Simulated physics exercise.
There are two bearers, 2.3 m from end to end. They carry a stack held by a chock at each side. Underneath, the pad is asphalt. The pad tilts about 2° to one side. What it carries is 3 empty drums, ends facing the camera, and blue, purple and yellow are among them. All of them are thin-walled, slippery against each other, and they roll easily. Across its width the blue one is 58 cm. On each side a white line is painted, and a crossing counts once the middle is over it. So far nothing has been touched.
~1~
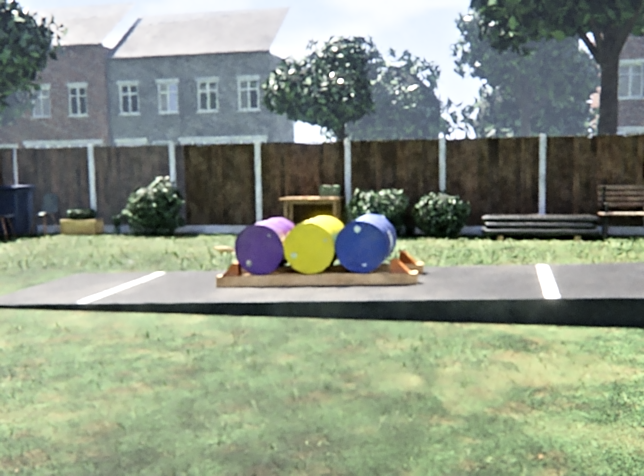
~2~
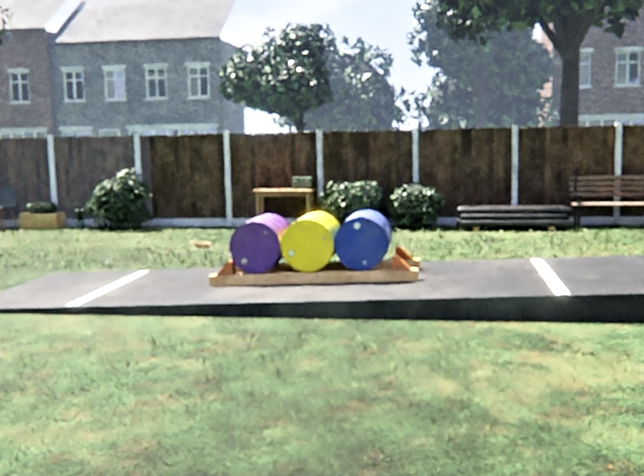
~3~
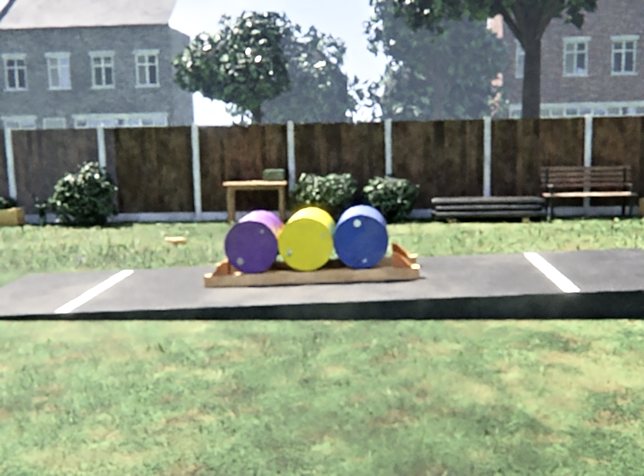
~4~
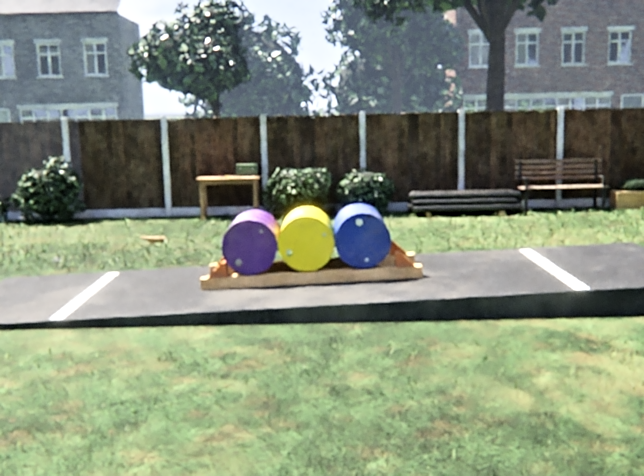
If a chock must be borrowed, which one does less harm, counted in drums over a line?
Go with the right side.
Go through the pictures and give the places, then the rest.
In the first picture, blue (360, 247), purple (258, 250), yellow (308, 249); the pad slopes 2° down to the left; 3 of the 3 form the bottom row; all still.
In the second picture, blue (360, 244), purple (254, 248), yellow (307, 246); at rest.
In the third picture, blue (361, 242), purple (251, 247), yellow (305, 245); both chocks in; lines at (118, 289) and (548, 282); all still.
In the fourth picture, blue (363, 241), purple (249, 248), yellow (306, 245); all still.
Chock on the left freed, after 3.7 s, blue is on the bearers, 110 cm from the bearers' right end, rolling left; purple is off the bearers, 120 cm short of the left line, rolling left; yellow is on the bearers, 60 cm from the bearers' left end, rolling left; 0 over a line so far.
Chock on the left freed, at the end, blue is past the left line; purple is past the left line; yellow is past the left line; 3 over a line so far.
Chock on the right freed, after 0.9 s, blue is on the bearers, 60 cm from the bearers' right end; purple is on the bearers, 55 cm from the bearers' left end; yellow is on the bearers, 110 cm from the bearers' left end; 0 over a line so far.
Chock on the right freed, at the end, blue is on the bearers, 60 cm from the bearers' right end; purple is on the bearers, 55 cm from the bearers' left end; yellow is on the bearers, 110 cm from the bearers' left end; 0 over a line so far.
